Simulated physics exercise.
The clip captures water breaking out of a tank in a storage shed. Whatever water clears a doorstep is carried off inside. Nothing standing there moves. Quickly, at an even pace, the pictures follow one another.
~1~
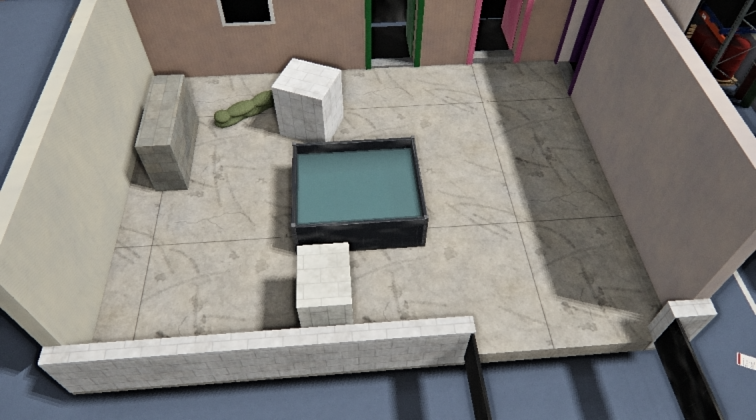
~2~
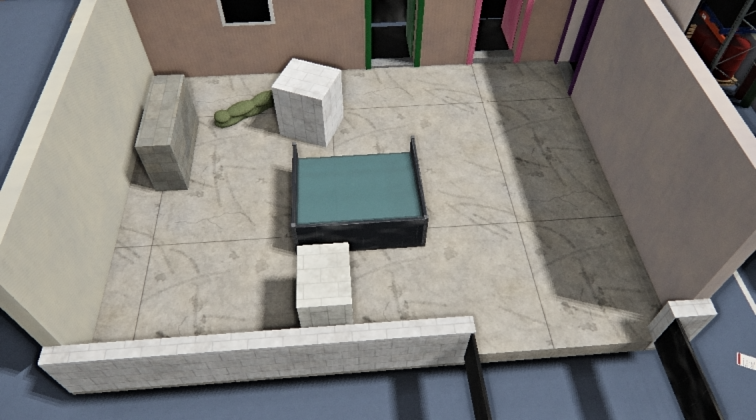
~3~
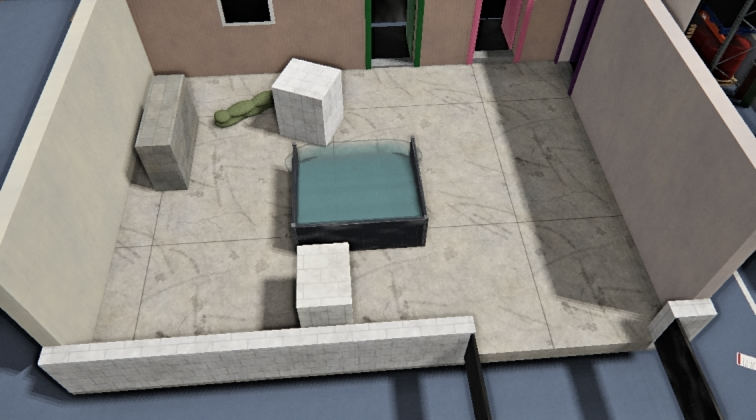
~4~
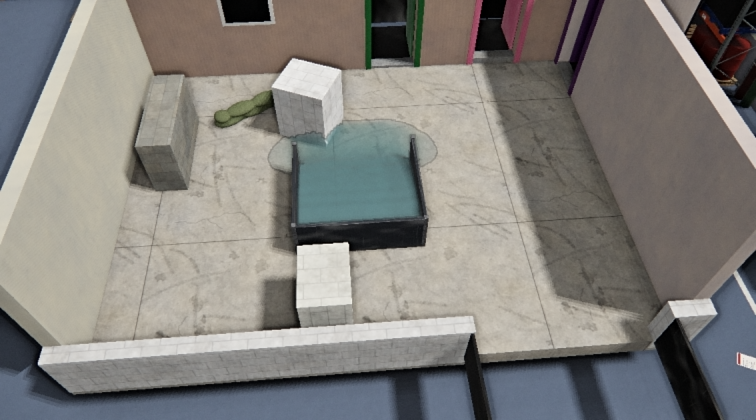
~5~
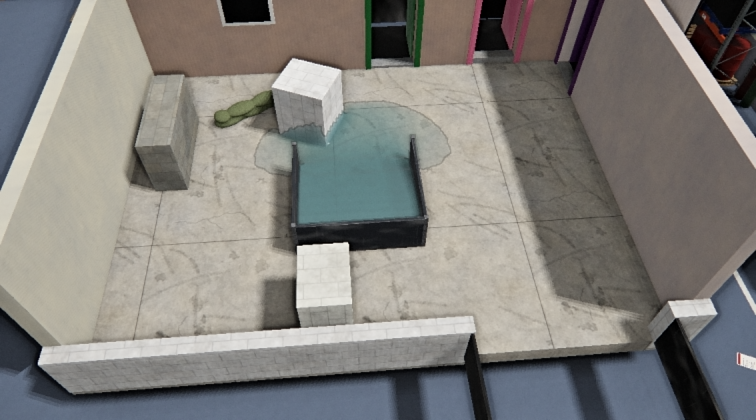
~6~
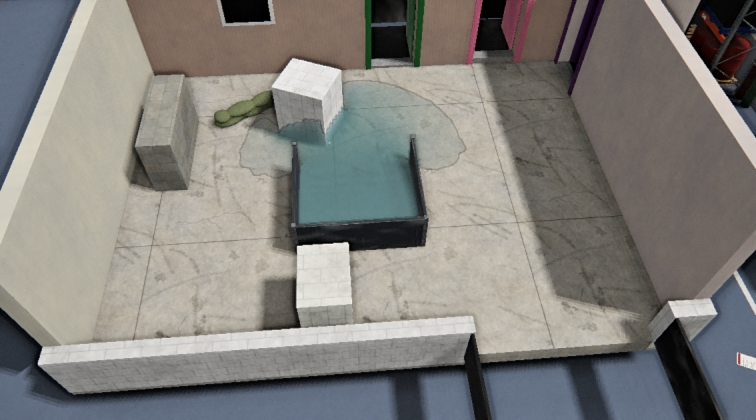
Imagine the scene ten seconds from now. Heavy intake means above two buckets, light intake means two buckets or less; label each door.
Labels: Purple door: Heavy, green door: Heavy, pink door: Light.
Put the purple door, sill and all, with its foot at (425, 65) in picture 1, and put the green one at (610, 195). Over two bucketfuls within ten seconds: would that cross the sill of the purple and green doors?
Result - the purple door exceeds the limit while the green door stays within limits.
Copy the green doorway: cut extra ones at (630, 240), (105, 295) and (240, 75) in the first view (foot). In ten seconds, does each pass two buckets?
Below, below, below.
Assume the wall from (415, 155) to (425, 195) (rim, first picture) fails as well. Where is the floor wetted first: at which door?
It's the door marked purple.
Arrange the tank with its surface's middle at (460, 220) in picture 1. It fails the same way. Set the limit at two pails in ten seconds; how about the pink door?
Well, the pink door breaks the limit here.
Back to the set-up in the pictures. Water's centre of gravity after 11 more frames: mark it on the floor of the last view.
Around pixel (355, 142).
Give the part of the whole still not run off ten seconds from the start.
My figure: Some 74 per cent.
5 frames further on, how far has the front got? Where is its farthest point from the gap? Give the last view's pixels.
(451, 68).
A moment on, water covers 20 % of the floor; the purple door not reached, the green door over two buckets in, the pink door not reached.
Next, water covers 30 % of the floor; the purple door not reached, the green door far over two buckets in, the pink door wet at the sill, nothing in.
Then, water covers 45 % of the floor; the purple door over two buckets in, the green door far over two buckets in, the pink door wet at the sill, nothing in.
Later, water covers 65 % of the floor; the purple door far over two buckets in, the green door far over two buckets in, the pink door wet at the sill, nothing in.
In the end, water covers 90 % of the floor; the purple door far over two buckets in, the green door far over two buckets in, the pink door wet at the sill, nothing in.
